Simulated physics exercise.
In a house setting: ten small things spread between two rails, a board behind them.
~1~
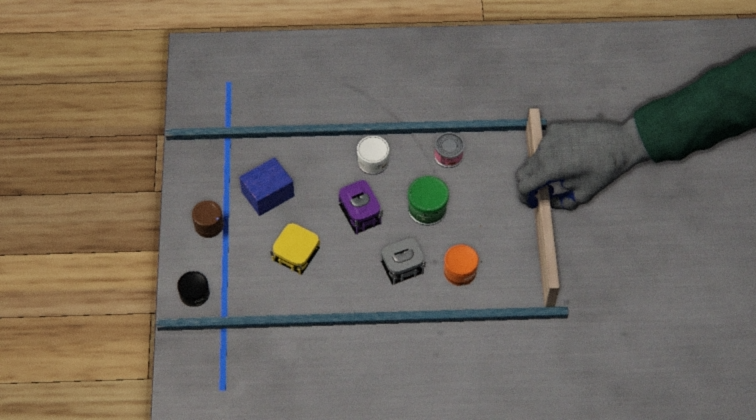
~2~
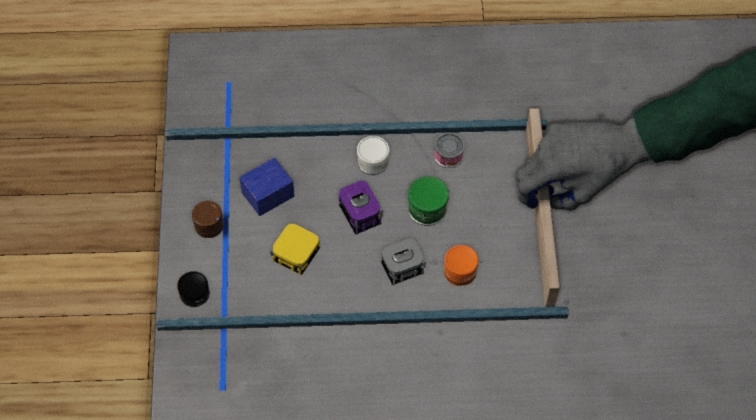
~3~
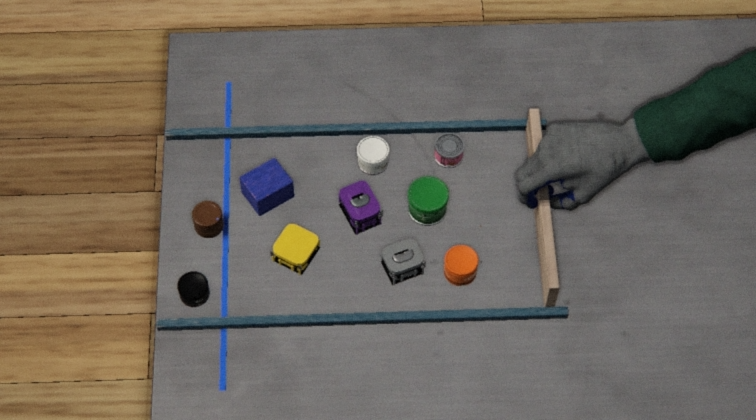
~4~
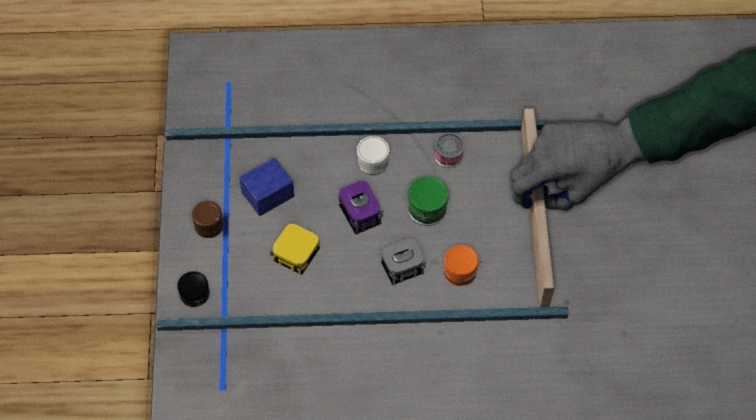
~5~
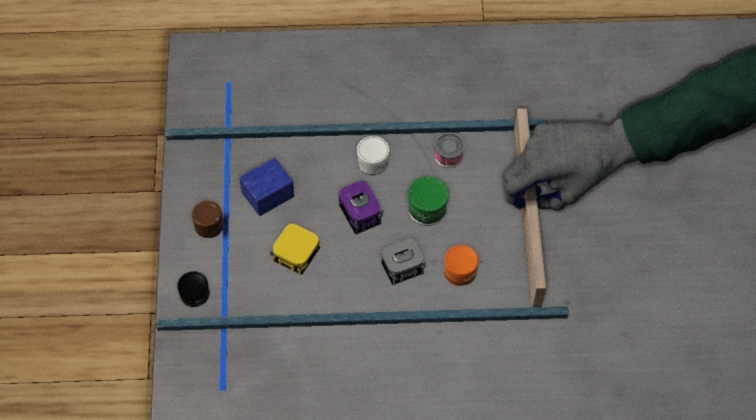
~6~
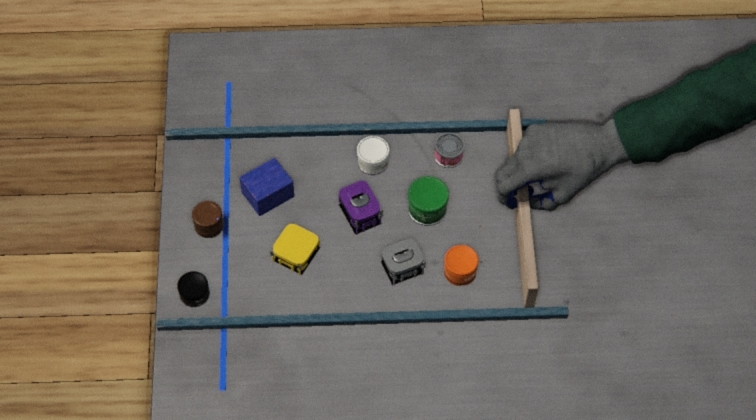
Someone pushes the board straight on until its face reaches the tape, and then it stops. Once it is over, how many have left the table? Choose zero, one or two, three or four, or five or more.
One or two of them have left the table.
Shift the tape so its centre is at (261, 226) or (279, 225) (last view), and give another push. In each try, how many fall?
Well, you'd get 0 the first time and 0 the second time.
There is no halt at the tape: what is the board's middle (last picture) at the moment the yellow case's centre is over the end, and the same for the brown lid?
Points: About (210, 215) and about (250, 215).
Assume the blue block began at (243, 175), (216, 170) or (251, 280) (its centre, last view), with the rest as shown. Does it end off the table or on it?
Blue block: Stays put; stays put; stays put.
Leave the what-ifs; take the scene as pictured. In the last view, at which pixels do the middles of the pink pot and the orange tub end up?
Pink pot at about (213, 146), orange tub at about (207, 288).
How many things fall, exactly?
Result - number fallen: 1.
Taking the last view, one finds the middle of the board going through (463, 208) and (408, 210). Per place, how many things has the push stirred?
The first count is 2, and then it's 6.
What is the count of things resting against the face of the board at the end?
In total, 4.
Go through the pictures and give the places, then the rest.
In the first picture, black tub (194, 289); brown lid (208, 219); blue block (267, 187); board (542, 206); tape (226, 226).
In the second picture, brown lid (208, 219); board (542, 206).
In the third picture, blue block (267, 187); yellow case (296, 249).
In the fourth picture, black tub (194, 289); white tin (373, 156).
In the fifth picture, brown lid (208, 219); purple case (360, 207).
In the sixth picture, black tub (194, 289); brown lid (208, 219); blue block (267, 187); board (522, 207); tape (226, 226).
Soon after, none off yet; black tub at rest near (194, 289); brown lid at rest near (208, 219); blue block at rest near (267, 187).
At rest, the number that fall off is one or two; fallen, brown lid.
